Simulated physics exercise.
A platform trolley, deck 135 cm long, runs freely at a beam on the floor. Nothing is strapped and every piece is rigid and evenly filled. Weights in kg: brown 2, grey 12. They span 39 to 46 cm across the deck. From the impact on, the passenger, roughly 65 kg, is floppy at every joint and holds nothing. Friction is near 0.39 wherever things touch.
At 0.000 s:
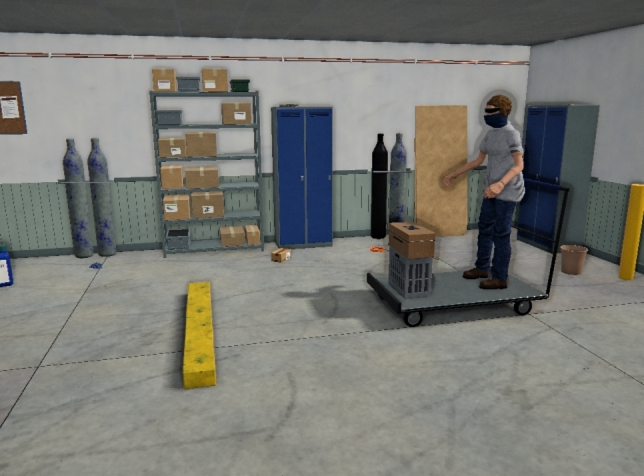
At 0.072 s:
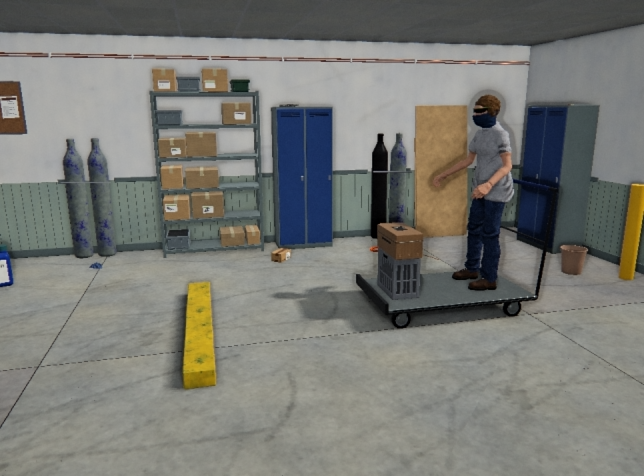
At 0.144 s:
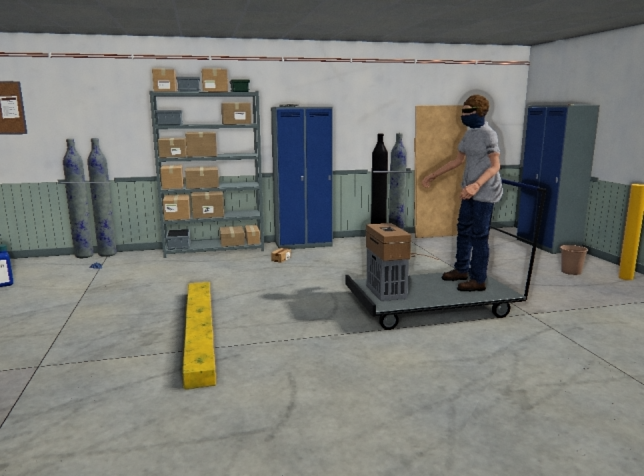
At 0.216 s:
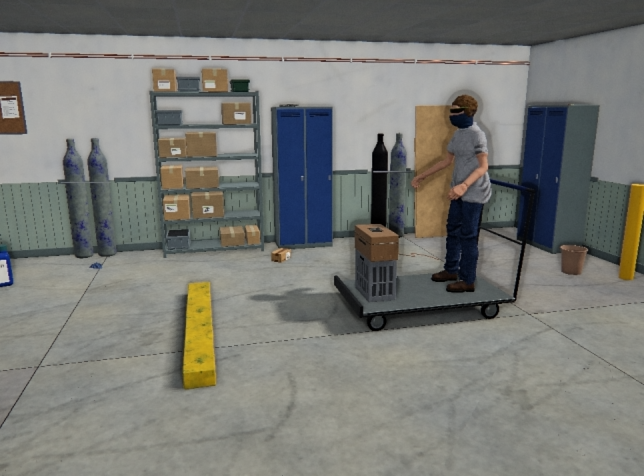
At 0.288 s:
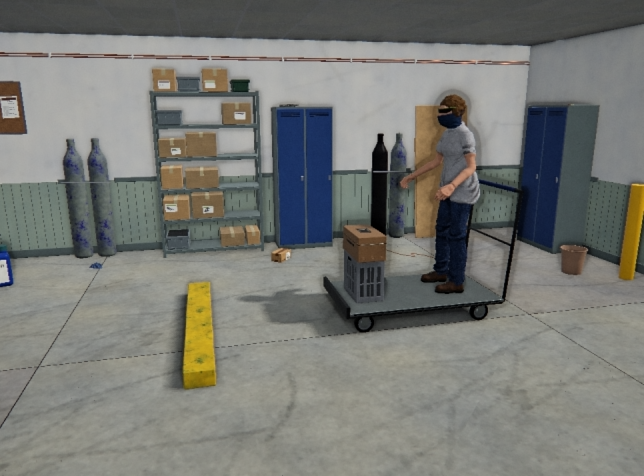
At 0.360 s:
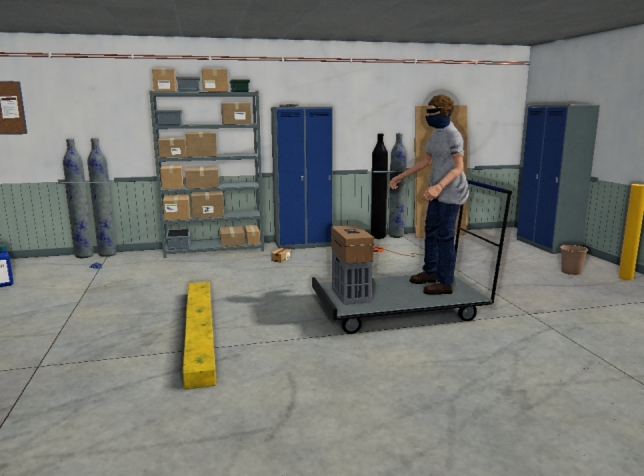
A flat platform trolley with a dark handle rolls steadily leftward across a grey concrete storeroom floor, seen from a fixed, slightly raised view. It carries a masked person in a grey T-shirt and jeans, standing behind a grey crate topped by a brown box, arms held forward. A yellow beam lies to the left, with loaded shelves, blue lockers and gas cylinders along the wall behind.
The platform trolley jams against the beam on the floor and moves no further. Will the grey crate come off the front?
At this pace the grey crate stays aboard.
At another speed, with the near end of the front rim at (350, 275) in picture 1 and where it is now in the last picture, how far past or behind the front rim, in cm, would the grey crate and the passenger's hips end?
In that case grey 10 behind, hips 80 behind.
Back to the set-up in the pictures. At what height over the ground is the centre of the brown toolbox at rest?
Roughly 10 cm above it.
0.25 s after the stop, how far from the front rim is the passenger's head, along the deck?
About 60 cm behind the rim.
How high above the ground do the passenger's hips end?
Roughly 55 cm above it.
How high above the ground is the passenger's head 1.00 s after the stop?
Roughly 60 cm above it.
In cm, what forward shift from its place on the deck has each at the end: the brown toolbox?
Brown 55.
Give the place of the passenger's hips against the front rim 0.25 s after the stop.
Some 75 cm behind it.
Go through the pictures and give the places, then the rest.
The first picture shows grey crate (410, 271), hips (503, 186), rim corner (400, 309); 155 cm short of the stop.
The second picture shows grey crate (398, 272), hips (492, 187), rim corner (387, 311); 144 cm short of the stop.
The third picture shows grey crate (387, 273), hips (481, 187), rim corner (374, 312); 133 cm short of the stop.
The fourth picture shows grey crate (375, 274), hips (470, 188), rim corner (362, 313); 123 cm short of the stop.
The fifth picture shows grey crate (363, 275), hips (459, 188), rim corner (349, 314); 112 cm short of the stop.
The sixth picture shows grey crate (351, 276), hips (447, 189), rim corner (335, 316); 101 cm short of the stop. Speed about 1.5 m/s.
The wheels strike at 1.04 s.
After 1.59 s the grey crate is 17 cm behind the rim, tilted 0°, near (220, 286) in the last picture's view.
After 2.04 s the grey crate is 18 cm behind the rim, tilted 5°, near (221, 285) in the last picture's view.
When all is still (4.5 s), past the rim, brown toolbox; behind it, grey crate and the passenger's hips.
